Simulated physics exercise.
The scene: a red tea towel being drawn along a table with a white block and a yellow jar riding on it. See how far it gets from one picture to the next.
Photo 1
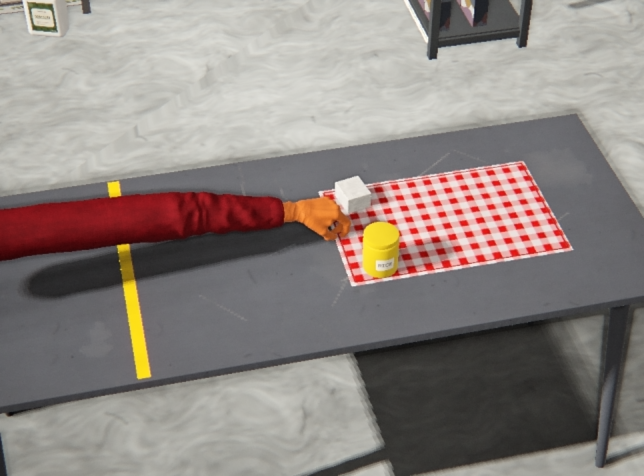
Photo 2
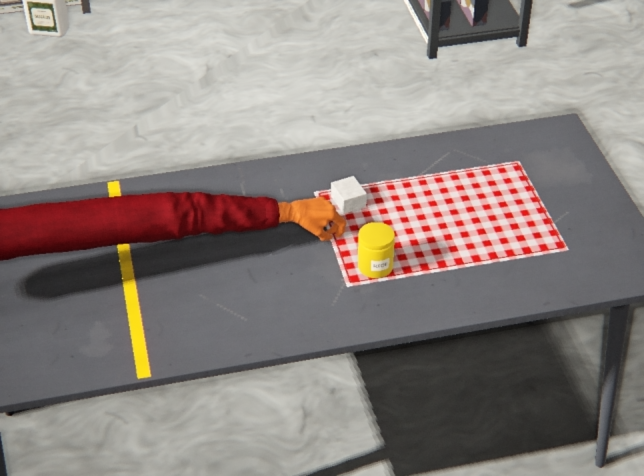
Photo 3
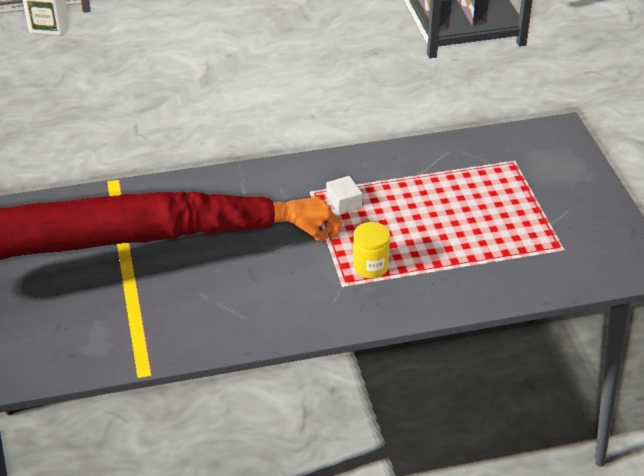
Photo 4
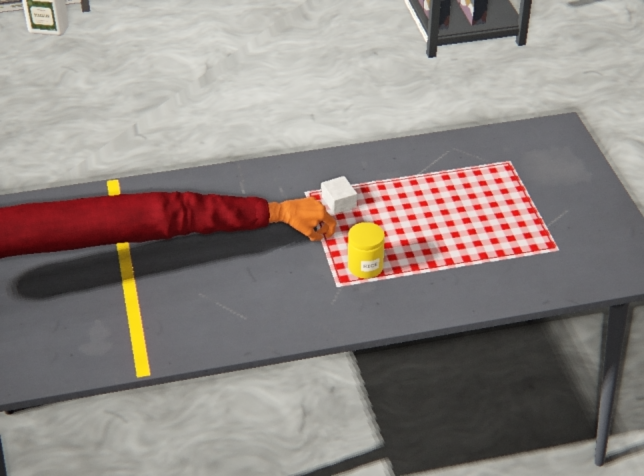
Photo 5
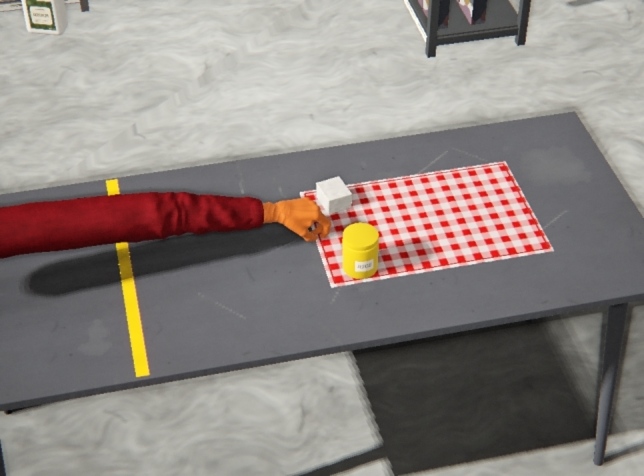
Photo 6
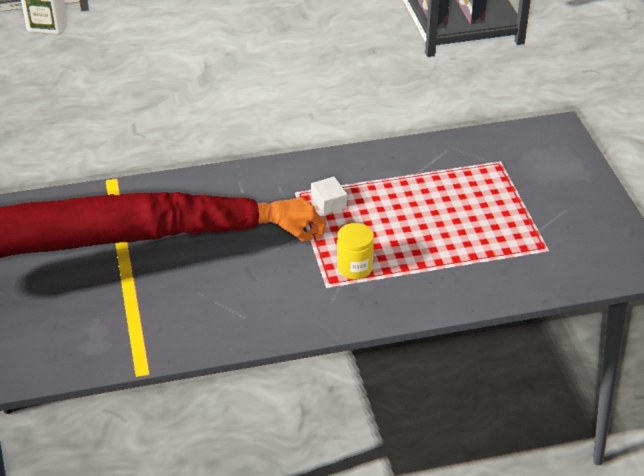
Red-checked tea towel sliding slowly left across a grey table, pulled by a red-sleeved arm, carrying a white block and yellow jar.
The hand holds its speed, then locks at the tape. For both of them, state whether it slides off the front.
The white block does not slide off the front. The yellow jar does not slide off the front.
Then, 1.87 s past the final frame, hem at the tape; white block on the cloth near (159, 221); yellow jar on the cloth near (174, 280).
Then, 1.98 s past the final frame, hem at the tape; white block on the cloth near (151, 223); yellow jar on the cloth near (166, 282).
When it is over, hem at the tape; white block on the cloth near (151, 223); yellow jar on the cloth near (166, 282). The white block stays on the cloth and the yellow jar remains aboard.
